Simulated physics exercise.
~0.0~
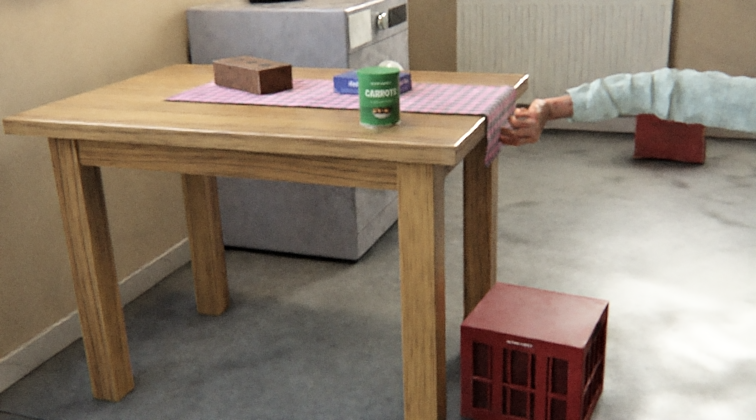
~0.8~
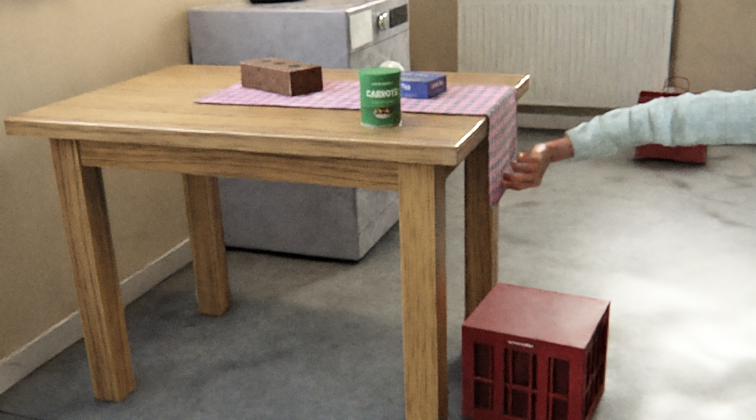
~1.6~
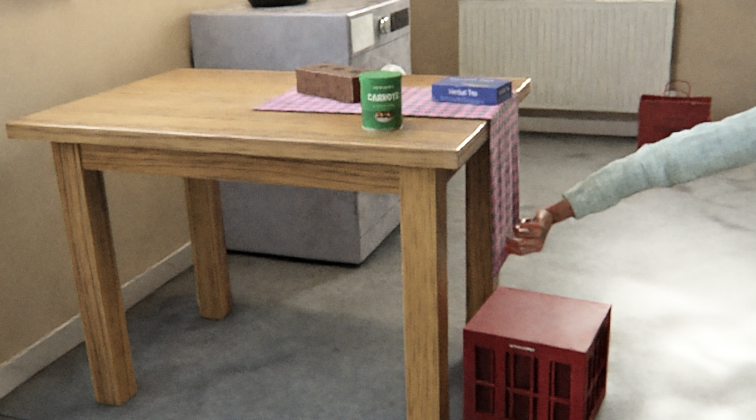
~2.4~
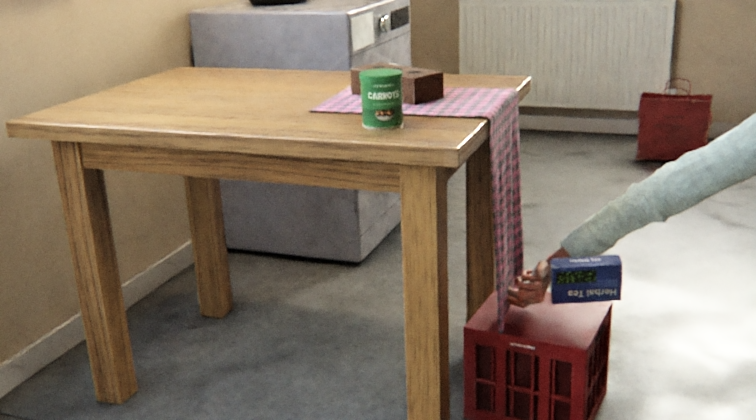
A pink tea towel was pulled down over the right end of a wooden table by someone's hand, carrying a brick and a blue packet along until the packet tipped off the edge above a red crate, while the green tin stayed put.
